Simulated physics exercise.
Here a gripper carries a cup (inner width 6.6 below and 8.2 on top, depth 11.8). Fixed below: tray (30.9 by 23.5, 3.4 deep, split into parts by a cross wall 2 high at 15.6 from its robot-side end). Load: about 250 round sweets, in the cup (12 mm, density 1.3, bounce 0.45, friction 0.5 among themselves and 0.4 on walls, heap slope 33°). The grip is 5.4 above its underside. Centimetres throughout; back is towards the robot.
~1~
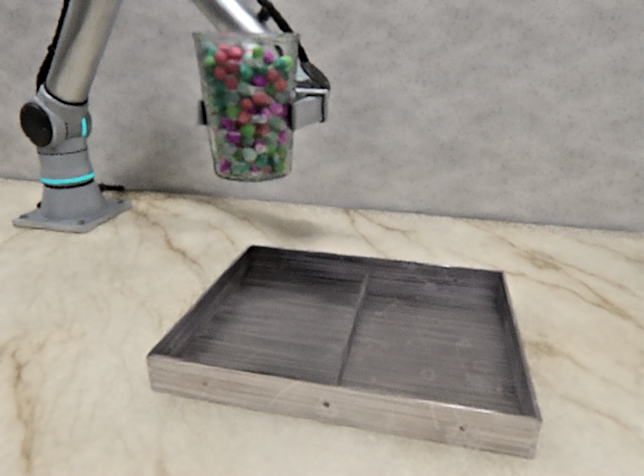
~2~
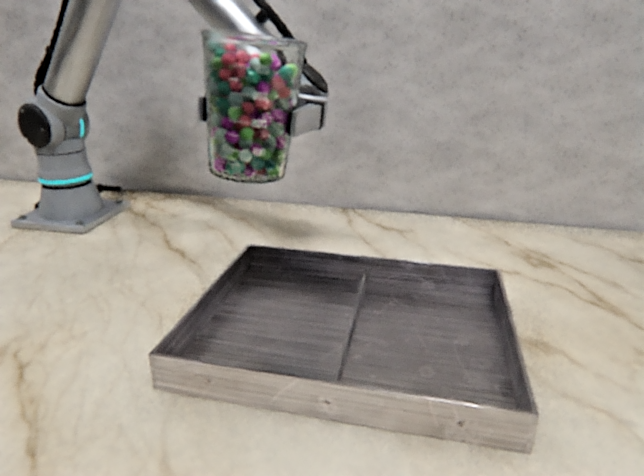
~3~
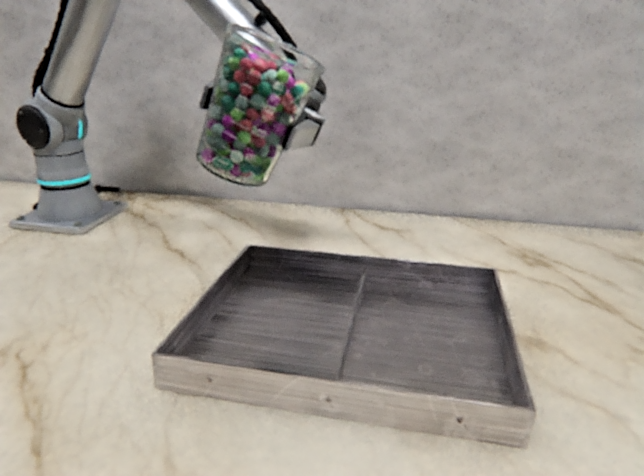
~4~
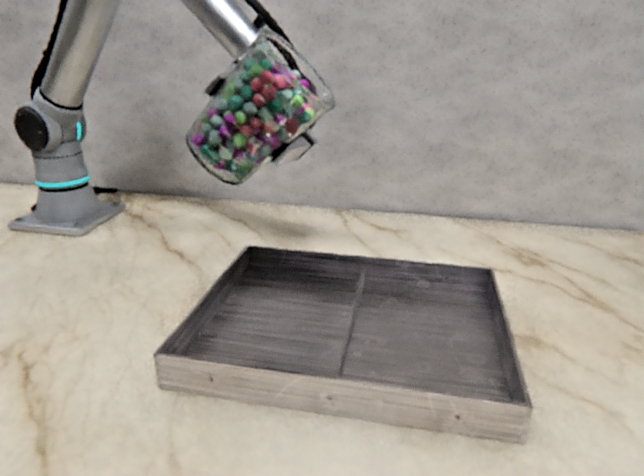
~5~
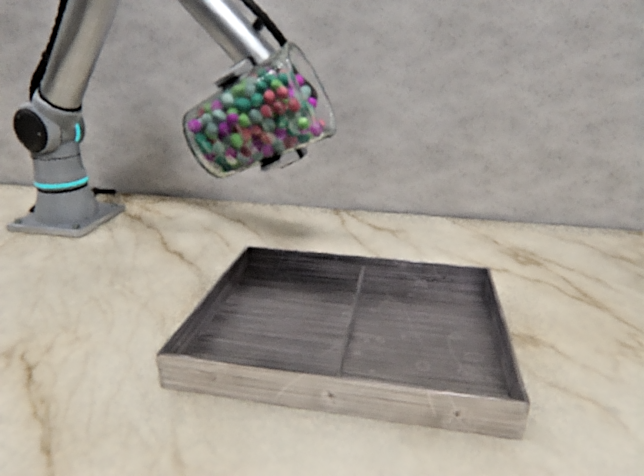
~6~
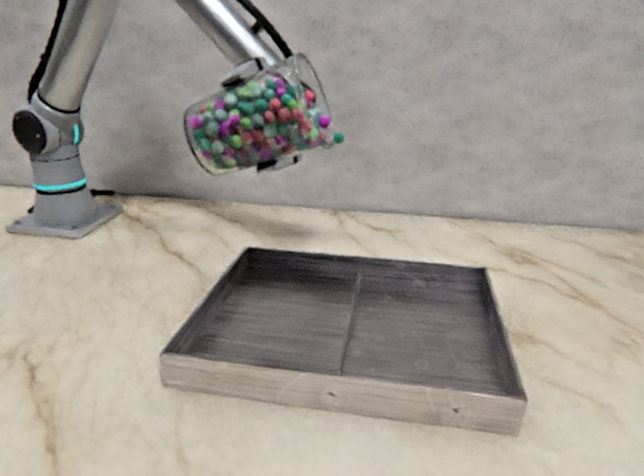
A robot arm held a clear cup full of colourful round sweets above a divided grey tray and tilted it steadily to the right until it lay nearly sideways, the sweets shifting towards its rim.
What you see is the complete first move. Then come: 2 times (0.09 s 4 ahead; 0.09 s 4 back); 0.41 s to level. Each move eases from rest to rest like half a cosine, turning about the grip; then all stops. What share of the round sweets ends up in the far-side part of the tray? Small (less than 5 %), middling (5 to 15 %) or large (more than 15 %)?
Answer: Large; more than 15 % of the round sweets finish in the far-side part of the tray.
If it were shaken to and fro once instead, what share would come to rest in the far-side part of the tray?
Then about 35 per cent.
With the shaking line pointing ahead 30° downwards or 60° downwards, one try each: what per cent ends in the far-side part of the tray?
About 25 and 15 per cent.
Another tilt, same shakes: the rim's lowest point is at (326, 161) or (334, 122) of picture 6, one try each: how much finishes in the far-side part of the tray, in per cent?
Some 70 and 20 per cent.
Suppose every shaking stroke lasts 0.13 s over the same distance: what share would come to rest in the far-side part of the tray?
It would be near 25 per cent.
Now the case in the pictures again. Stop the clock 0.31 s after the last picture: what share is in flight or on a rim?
Some 14 per cent.
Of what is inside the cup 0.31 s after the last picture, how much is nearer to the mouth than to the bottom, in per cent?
Roughly 60 per cent.
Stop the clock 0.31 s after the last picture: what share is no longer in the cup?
Near 30 per cent so far.
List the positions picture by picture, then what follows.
The first frame shows the cup middle at (250, 108), level; upper third of the load around (248, 72), from x 205 to 285, top at y 45; 251 in the cup.
The second frame shows the cup middle at (251, 109), tilted 7° forward; upper third of the load around (253, 73), from x 215 to 290, top at y 45.
The third frame shows the cup middle at (253, 112), tilted 24° forward; upper third of the load around (256, 80), from x 210 to 300, top at y 40.
The fourth frame shows the cup middle at (255, 116), tilted 45° forward; upper third of the load around (267, 89), from x 200 to 310, top at y 50.
The fifth frame shows the cup middle at (257, 119), tilted 62° forward; upper third of the load around (269, 97), from x 195 to 320, top at y 75.
The sixth frame shows the cup middle at (258, 122), tilted 69° forward; upper third of the load around (264, 105), from x 195 to 340, top at y 85; 251 in the cup.
Then, 0.31 s on, tilted 69° forward, highest piece 24 above the table; 170 in the cup, 43 in the far-side part, 3 in the robot-side part, 1 on the table or floor, 34 in flight or on a rim.
Then, 0.62 s on, tilted 21° forward, highest piece 28 above the table; 132 in the cup, 100 in the far-side part, 10 in the robot-side part, 6 on the table or floor, 3 in flight or on a rim.
Then, 0.97 s on, level, highest piece 26 above the table; 132 in the cup, 102 in the far-side part, 11 in the robot-side part, 6 on the table or floor.
Then, 2.02 s on, level, highest piece 26 above the table; 132 in the cup, 102 in the far-side part, 11 in the robot-side part, 6 on the table or floor.
In the end, 132 in the cup, 102 in the far-side part, 11 in the robot-side part, 6 on the table or floor. That is 41 % in the far-side part of the tray.
